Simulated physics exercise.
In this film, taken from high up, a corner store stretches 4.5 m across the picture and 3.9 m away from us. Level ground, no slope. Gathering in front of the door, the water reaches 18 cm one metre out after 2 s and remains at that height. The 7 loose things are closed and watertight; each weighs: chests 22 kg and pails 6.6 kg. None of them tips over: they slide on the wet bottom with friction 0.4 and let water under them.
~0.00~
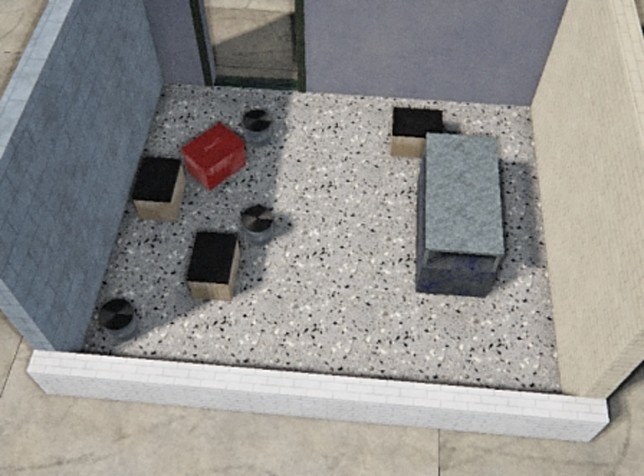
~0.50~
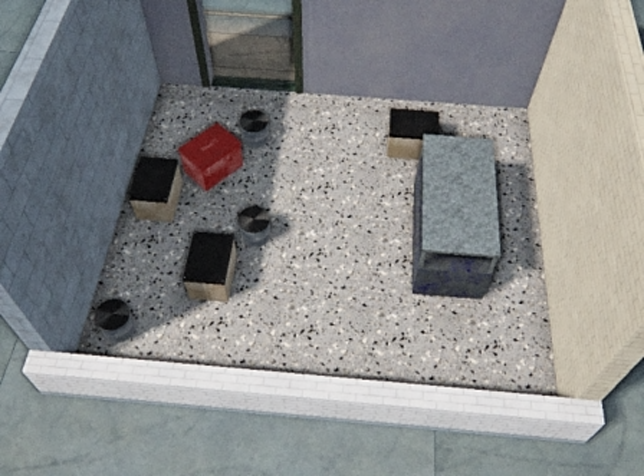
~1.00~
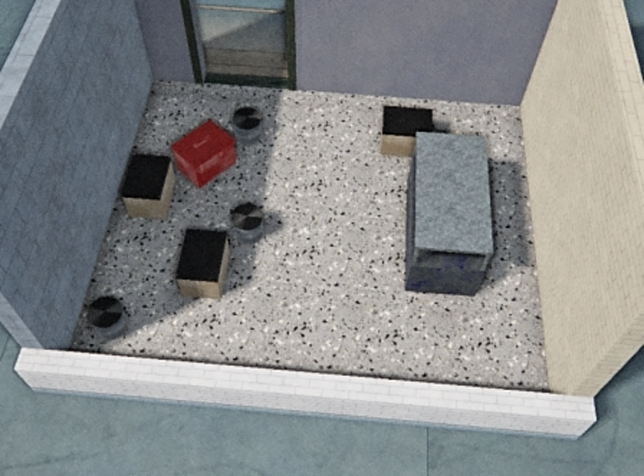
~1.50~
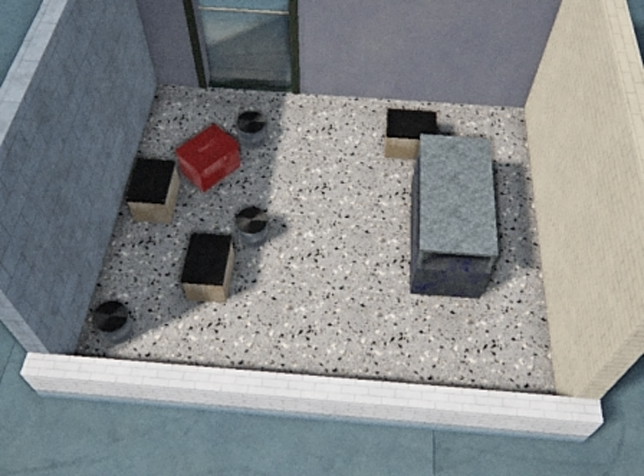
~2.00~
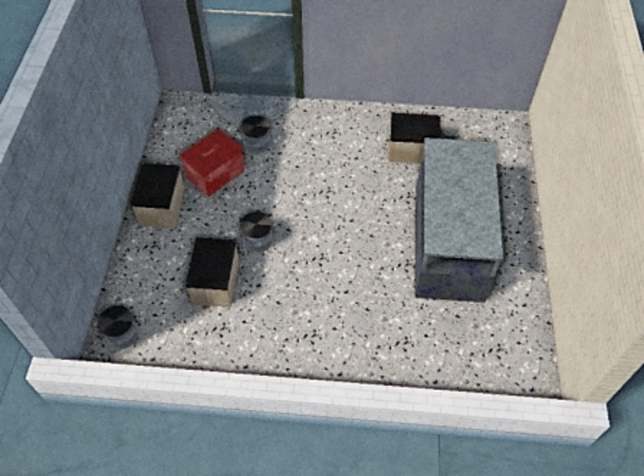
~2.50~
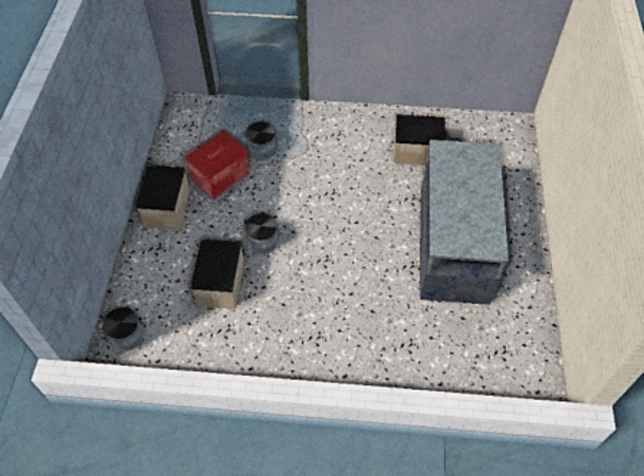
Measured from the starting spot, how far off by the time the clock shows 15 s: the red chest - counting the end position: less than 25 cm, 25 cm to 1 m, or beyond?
It's set to be hauled off.
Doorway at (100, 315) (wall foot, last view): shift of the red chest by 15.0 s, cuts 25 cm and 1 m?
In that case the red chest would have stayed about where it was.
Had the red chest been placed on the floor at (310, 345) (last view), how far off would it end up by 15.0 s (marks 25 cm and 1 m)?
Result: It drifts a great deal.
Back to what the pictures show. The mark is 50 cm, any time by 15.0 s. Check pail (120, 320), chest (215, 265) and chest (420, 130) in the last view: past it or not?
Note - in order: Smaller; farther; smaller.
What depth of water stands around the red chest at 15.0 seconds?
Around 13 cm.
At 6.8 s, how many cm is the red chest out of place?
Close to 80 cm.
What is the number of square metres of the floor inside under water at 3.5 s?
Wet: Near 4.5 m2.
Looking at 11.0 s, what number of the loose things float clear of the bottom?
At that moment it comes to 3.
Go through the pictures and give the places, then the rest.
The red chest at (213, 145) rests on the ground; 0.0 m2 under water; 0 of 7 have shifted, in the first frame.
The red chest at (210, 145), on the bottom; 0.0 m2 under water; 0 of 7 have shifted, in the second frame.
The red chest at (202, 142), on the bottom; 0.0 m2 under water; 0 of 7 have shifted, in the third frame.
The red chest at (207, 146) rests on the ground; 0.0 m2 under water; 0 of 7 have shifted, in the fourth frame.
The red chest at (211, 151) rests on the ground; 0.4 m2 under water; 0 of 7 have shifted, in the fifth frame.
The red chest at (216, 153), on the bottom; water covers 1.1 m2; 1 of 7 have shifted, in the sixth frame.
After 3.5 s the red chest is near (212, 163), 0.1 m from its start, aground; 0 afloat.
After 6.8 s the red chest is near (233, 216), 0.9 m from its start, aground; 0 afloat.
After 11.0 s the red chest is near (244, 224), 1.0 m from its start, aground; 3 afloat.
After 15.0 s the red chest is near (217, 328), 2.1 m from its start, afloat; 6 afloat.
